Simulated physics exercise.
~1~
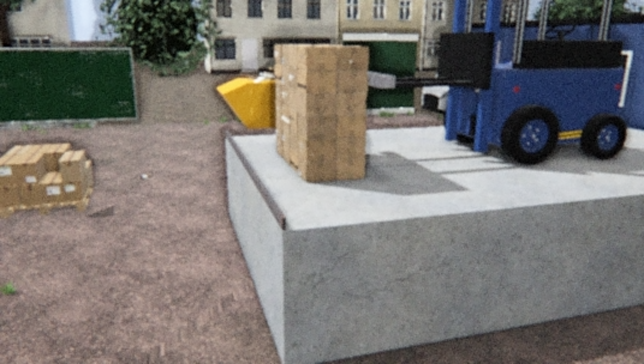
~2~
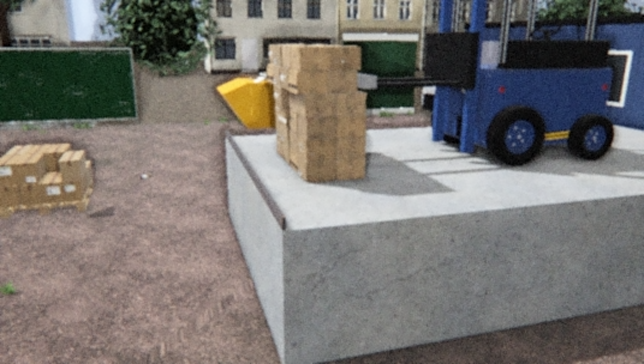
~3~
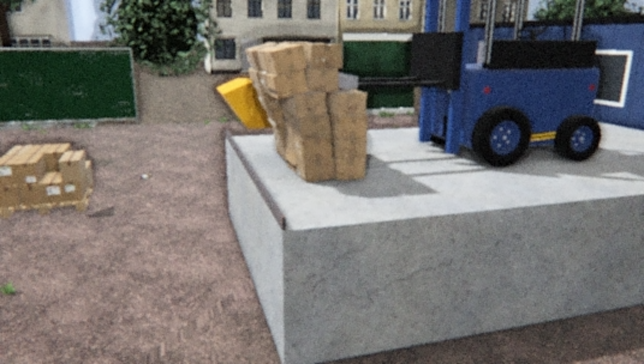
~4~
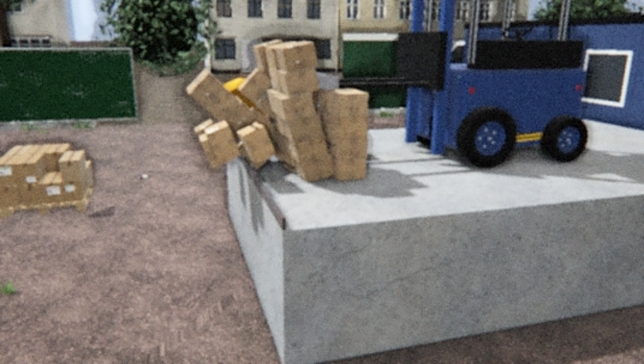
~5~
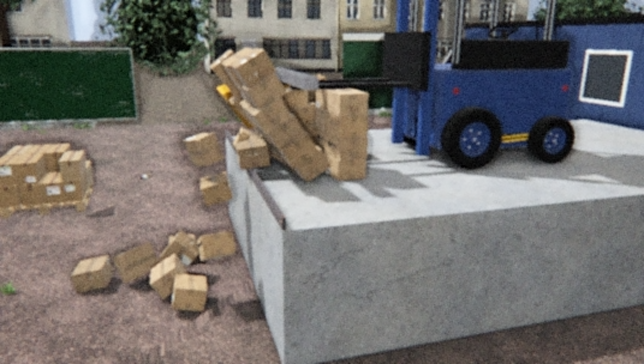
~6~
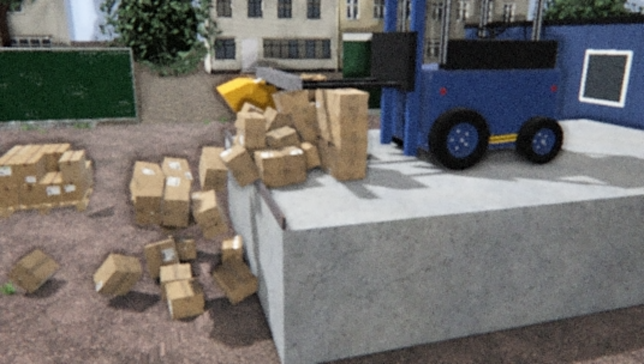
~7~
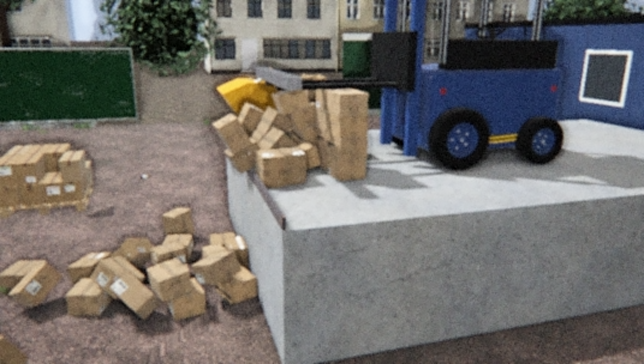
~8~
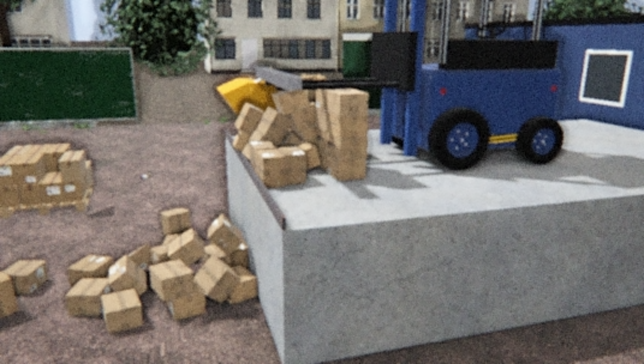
The footage shows a blue lift truck on a concrete platform driving left and pushing its beam into a tall stack of cardboard parcels, which leans and collapses. Many boxes tumble over the edge onto the ground, while others remain heaped on the platform beside the stopped truck.
